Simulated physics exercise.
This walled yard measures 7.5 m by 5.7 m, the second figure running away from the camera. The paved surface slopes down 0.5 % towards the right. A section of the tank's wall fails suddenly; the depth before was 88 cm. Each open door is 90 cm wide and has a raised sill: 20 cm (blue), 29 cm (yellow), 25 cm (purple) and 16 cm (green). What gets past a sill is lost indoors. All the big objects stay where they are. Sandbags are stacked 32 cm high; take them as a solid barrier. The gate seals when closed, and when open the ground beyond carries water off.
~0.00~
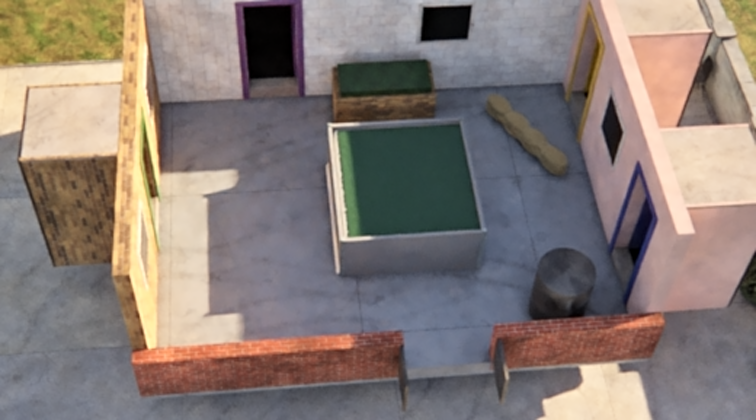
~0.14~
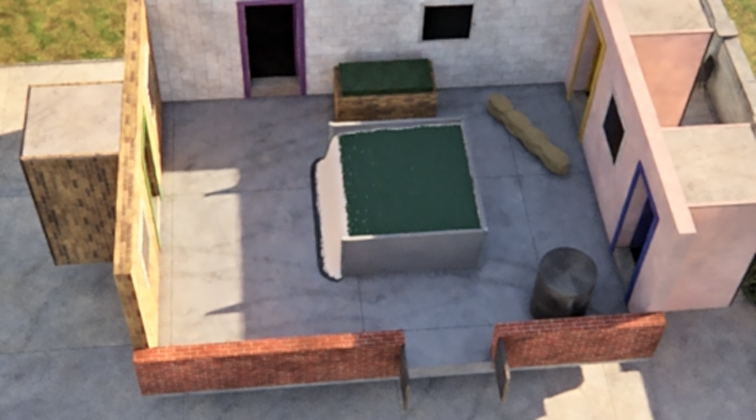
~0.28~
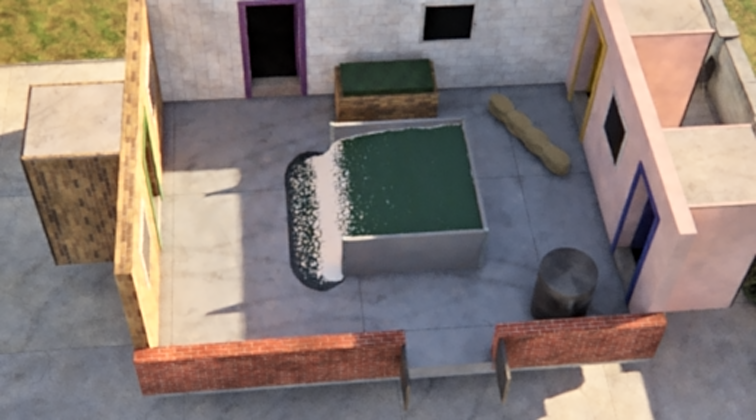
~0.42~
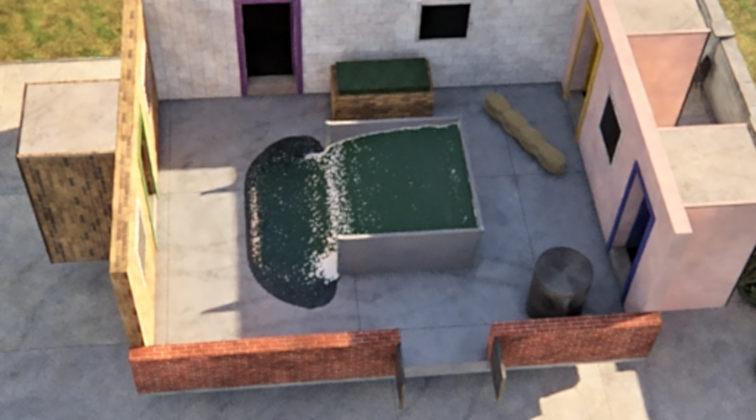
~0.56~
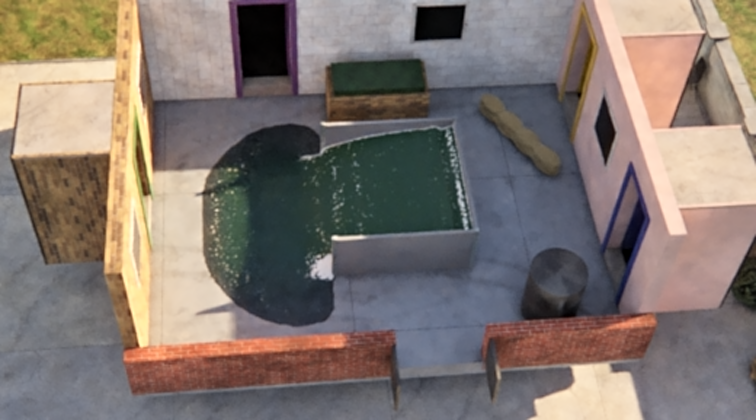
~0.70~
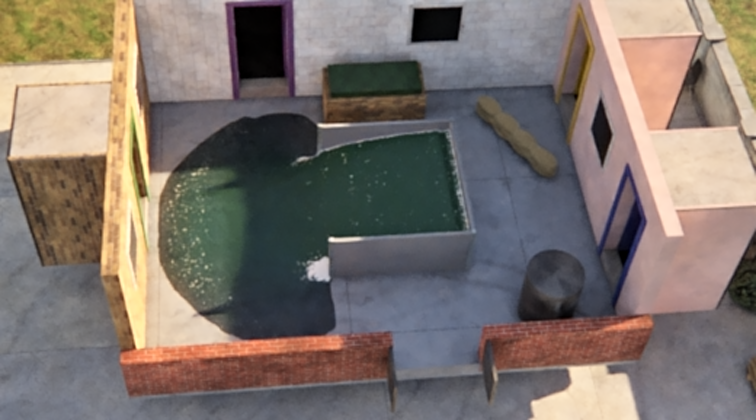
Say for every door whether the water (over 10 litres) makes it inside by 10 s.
The water let in: At the blue door it stays under the limit; at the yellow door it keeps below the limit; at the purple door it does not reach the limit; at the green door it goes over the limit.
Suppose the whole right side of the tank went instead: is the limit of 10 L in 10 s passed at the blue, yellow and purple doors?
Then: Blue over, yellow under, purple not over.
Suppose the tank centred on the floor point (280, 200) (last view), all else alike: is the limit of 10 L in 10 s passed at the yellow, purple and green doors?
Then: Yellow under, purple past it, green past it.
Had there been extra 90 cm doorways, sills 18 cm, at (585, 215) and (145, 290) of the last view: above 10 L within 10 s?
In that order: Not over, above.
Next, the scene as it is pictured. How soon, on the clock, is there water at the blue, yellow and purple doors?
Blue 5.0 s, yellow 5.0 s, purple 0.9 s.
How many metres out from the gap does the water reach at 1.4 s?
About 4.0 m.
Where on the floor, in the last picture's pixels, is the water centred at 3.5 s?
Near (257, 222).
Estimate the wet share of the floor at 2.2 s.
About 45 per cent.
After 1.4 s water covers 45 % of the floor and is deepest (48 cm) near (148, 231); blue door not reached, yellow door not reached, purple door 6 cm at the sill, 0 L in, green door 45 cm at the sill, 138 L in.
After 2.2 s water covers 45 % of the floor and is deepest (54 cm) near (145, 373); blue door not reached, yellow door not reached, purple door 4 cm at the sill, 0 L in, green door 45 cm at the sill, 345 L in.
After 3.5 s water covers 55 % of the floor and is deepest (36 cm) near (321, 118); blue door not reached, yellow door not reached, purple door 16 cm at the sill, 0 L in, green door 27 cm at the sill, 500 L in.
After 6.0 s water covers 90 % of the floor and is deepest (24 cm) near (311, 112); blue door 13 cm at the sill, 0 L in, yellow door 6 cm at the sill, 0 L in, purple door 22 cm at the sill, 0 L in, green door 15 cm at the sill, 538 L in.
After 10.0 s water covers 95 % of the floor and is deepest (18 cm) near (421, 121); blue door 11 cm at the sill, 0 L in, yellow door 15 cm at the sill, 0 L in, purple door 9 cm at the sill, 0 L in, green door 9 cm at the sill, 538 L in.
